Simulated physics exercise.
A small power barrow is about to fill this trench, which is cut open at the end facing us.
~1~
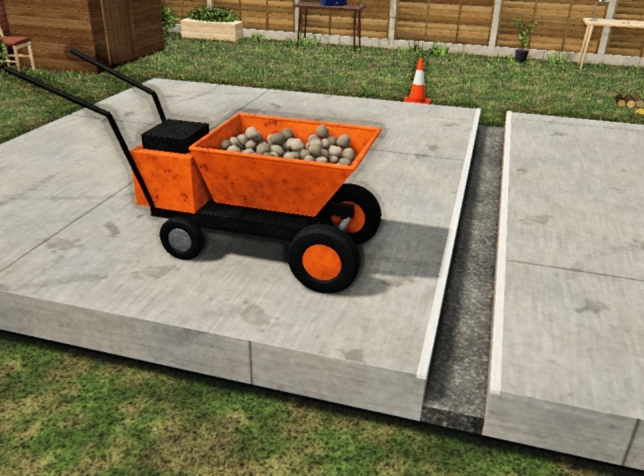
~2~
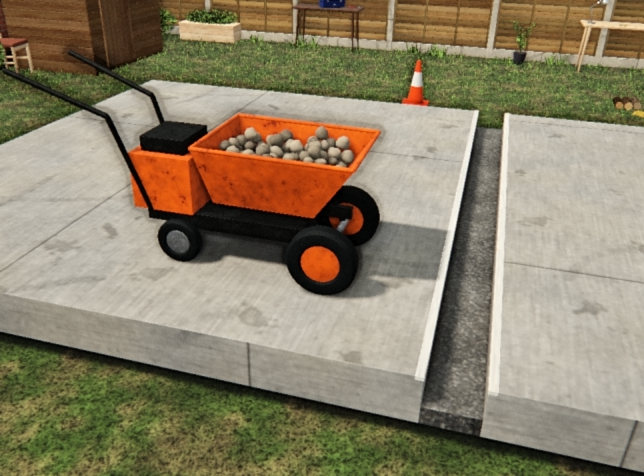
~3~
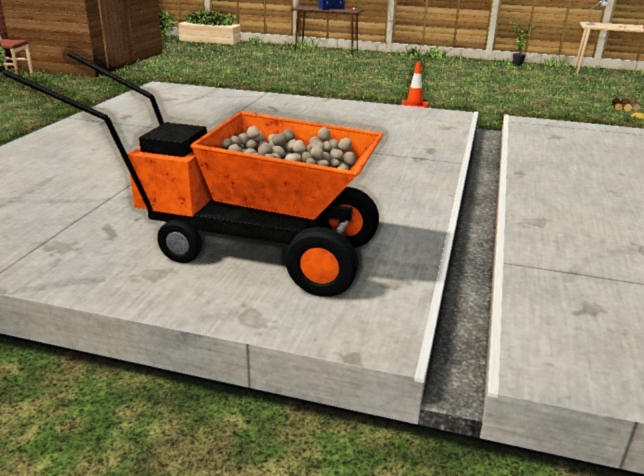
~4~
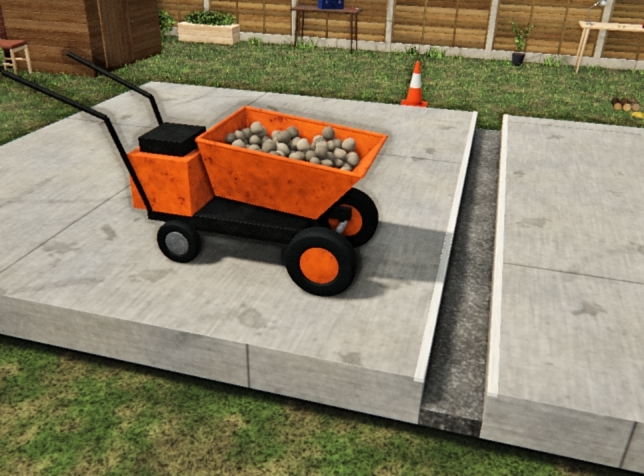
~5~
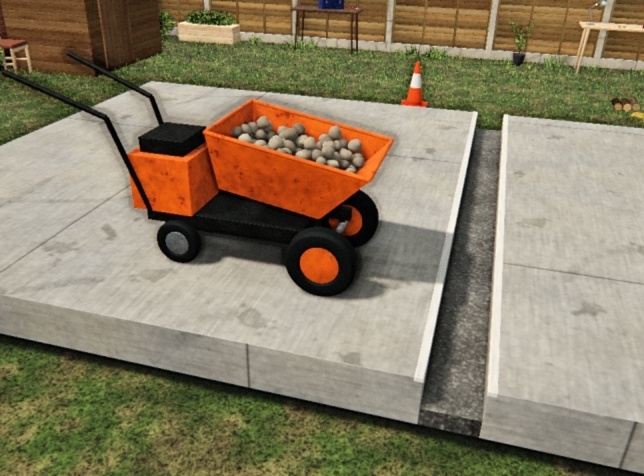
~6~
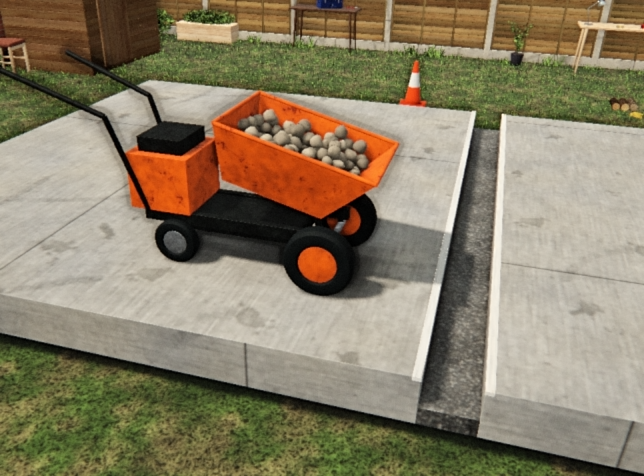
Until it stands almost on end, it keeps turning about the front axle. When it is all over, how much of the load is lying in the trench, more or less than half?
I expect the load to largely find the trench.
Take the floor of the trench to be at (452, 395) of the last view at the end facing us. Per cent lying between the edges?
That would give roughly 60 percent.
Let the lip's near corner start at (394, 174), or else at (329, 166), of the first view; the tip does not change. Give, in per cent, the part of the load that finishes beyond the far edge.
40 and 0 in a hundred, in that order.
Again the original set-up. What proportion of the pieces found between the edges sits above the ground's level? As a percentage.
Estimate: Near 25 per cent.
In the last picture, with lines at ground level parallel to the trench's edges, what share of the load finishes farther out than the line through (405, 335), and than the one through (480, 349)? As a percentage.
Estimate, first then second: 100 %, 10 %.
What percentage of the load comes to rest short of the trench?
About 15 per cent.
Soon, skip tipped well over; all in the skip.
A while on, skip tipped steeply; nearly all in the skip; a stray few in or heaped over the trench; a stray few falling.
Towards the end, skip tipped right over; about a quarter in the skip; a small part short of the trench; about two thirds in or heaped over the trench; a small part beyond it.
Finally, skip tipped right over; a stray few in the skip; a small part short of the trench; most in or heaped over the trench; a small part beyond it.
